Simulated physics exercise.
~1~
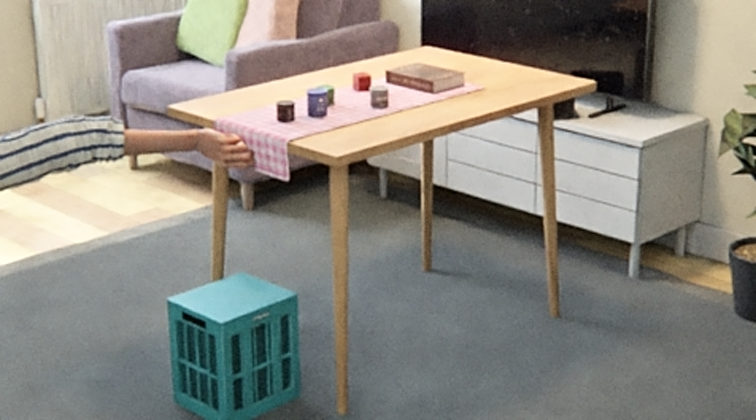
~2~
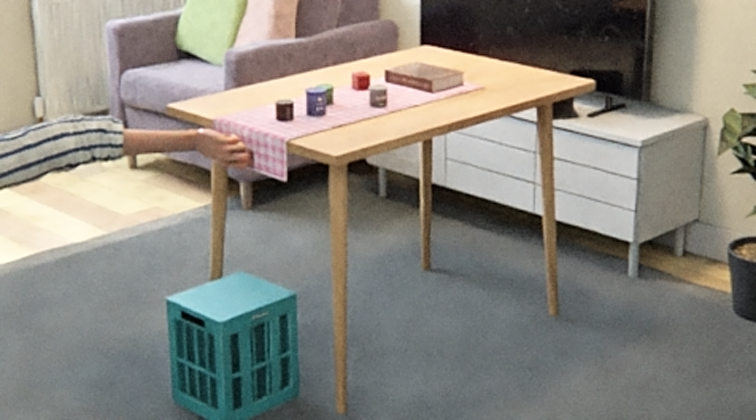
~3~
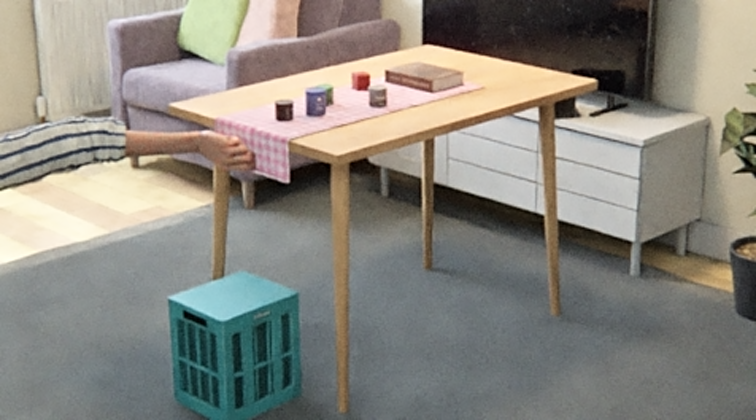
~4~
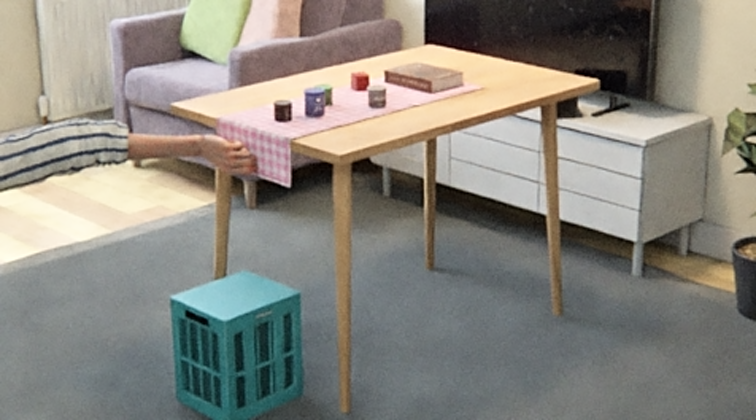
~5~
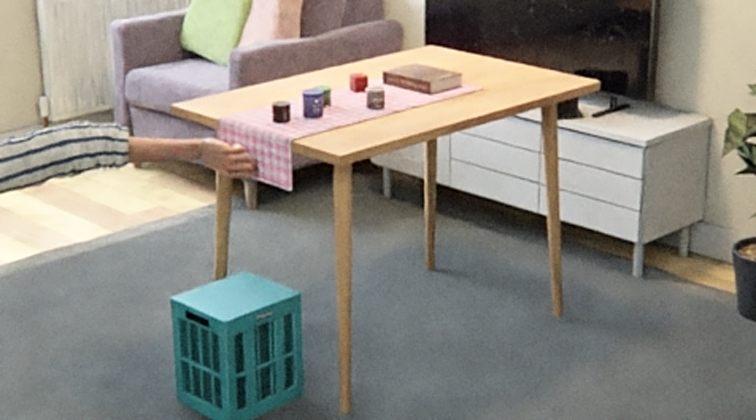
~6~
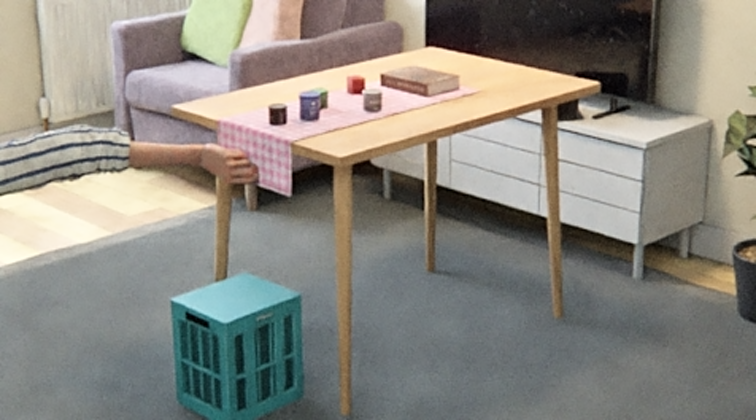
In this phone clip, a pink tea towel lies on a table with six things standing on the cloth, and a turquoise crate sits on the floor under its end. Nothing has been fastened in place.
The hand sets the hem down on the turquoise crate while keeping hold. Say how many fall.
Exactly three go over.
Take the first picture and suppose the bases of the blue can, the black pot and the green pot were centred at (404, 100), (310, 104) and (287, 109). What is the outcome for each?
The blue can holds on, the black pot tumbles off, the green pot falls.
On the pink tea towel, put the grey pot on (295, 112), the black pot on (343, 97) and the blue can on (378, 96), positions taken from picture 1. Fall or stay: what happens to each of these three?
The grey pot ends up off; the black pot stays put; the blue can stays put.
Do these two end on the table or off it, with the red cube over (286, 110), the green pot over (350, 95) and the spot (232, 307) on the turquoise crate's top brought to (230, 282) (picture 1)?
The red cube is lost; the green pot stays put.
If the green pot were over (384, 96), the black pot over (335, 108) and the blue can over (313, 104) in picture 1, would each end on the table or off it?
The green pot remains up; the black pot is carried off; the blue can is carried off.
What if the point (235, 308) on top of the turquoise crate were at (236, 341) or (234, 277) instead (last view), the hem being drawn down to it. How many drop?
The tally is 4 and 2.
Soon after, hem near (255, 234); black pot gone.
After that, hem near (256, 277); black pot and blue can gone.
In the end, hem on the crate; black pot, blue can and green pot gone. It carries off three.
